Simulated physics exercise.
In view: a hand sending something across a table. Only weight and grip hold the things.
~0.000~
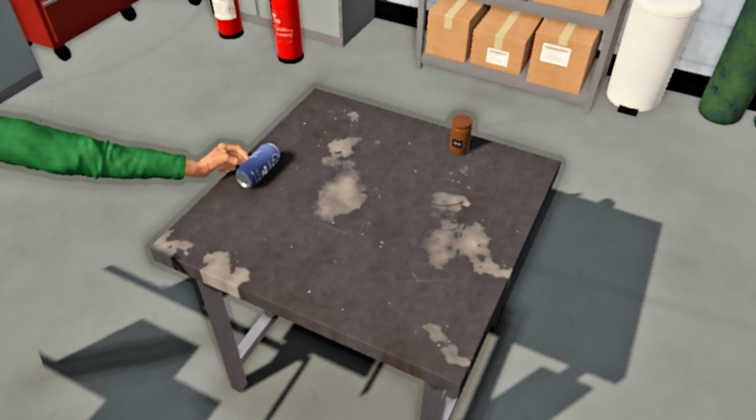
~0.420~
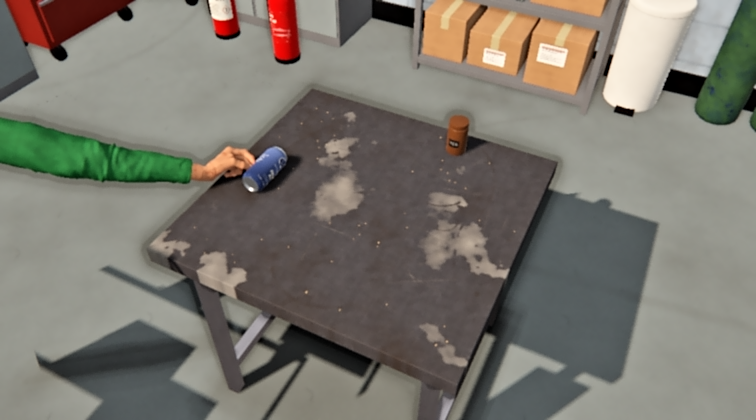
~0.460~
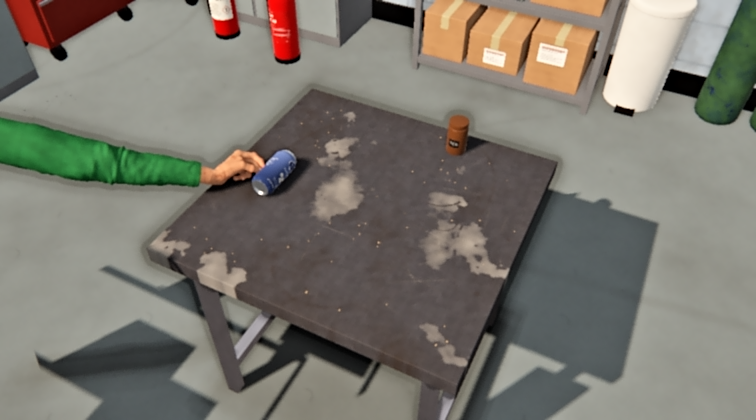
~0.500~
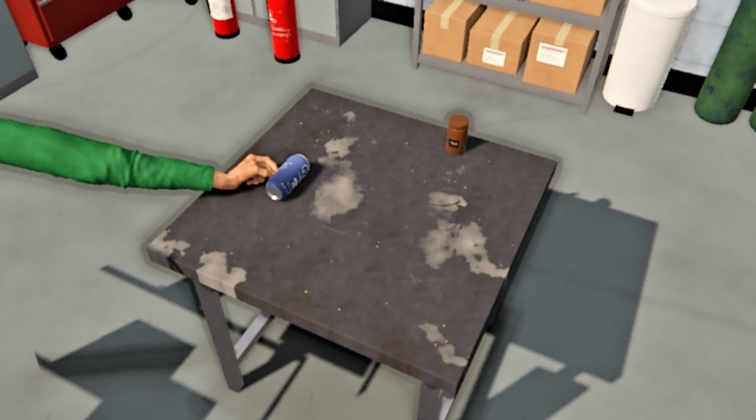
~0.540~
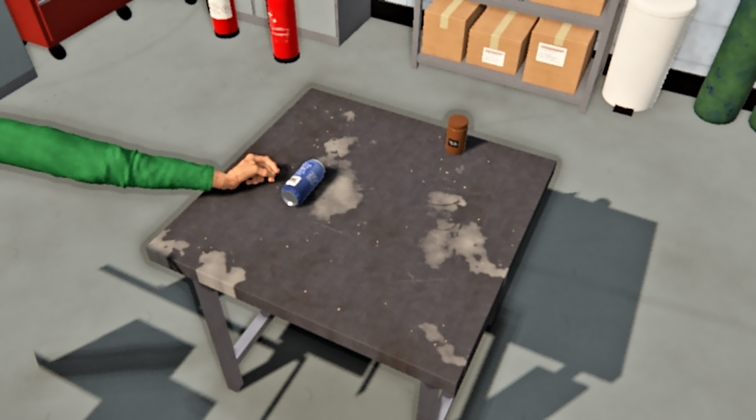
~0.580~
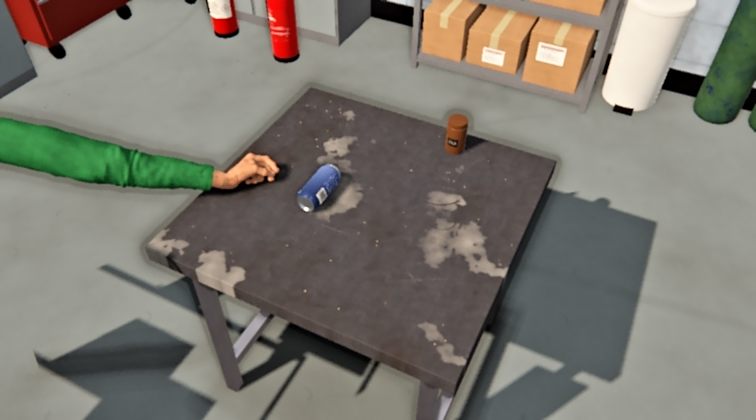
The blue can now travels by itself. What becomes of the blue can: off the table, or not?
The blue can falls off the table.
After 0.78 s, blue can rolled well along near (402, 218).
After 0.98 s, blue can rolled well along near (489, 249).
After 1.28 s, blue can now off the table.
After 1.48 s, things are still on the move.
By the end (1.6 s), off the table, blue can.
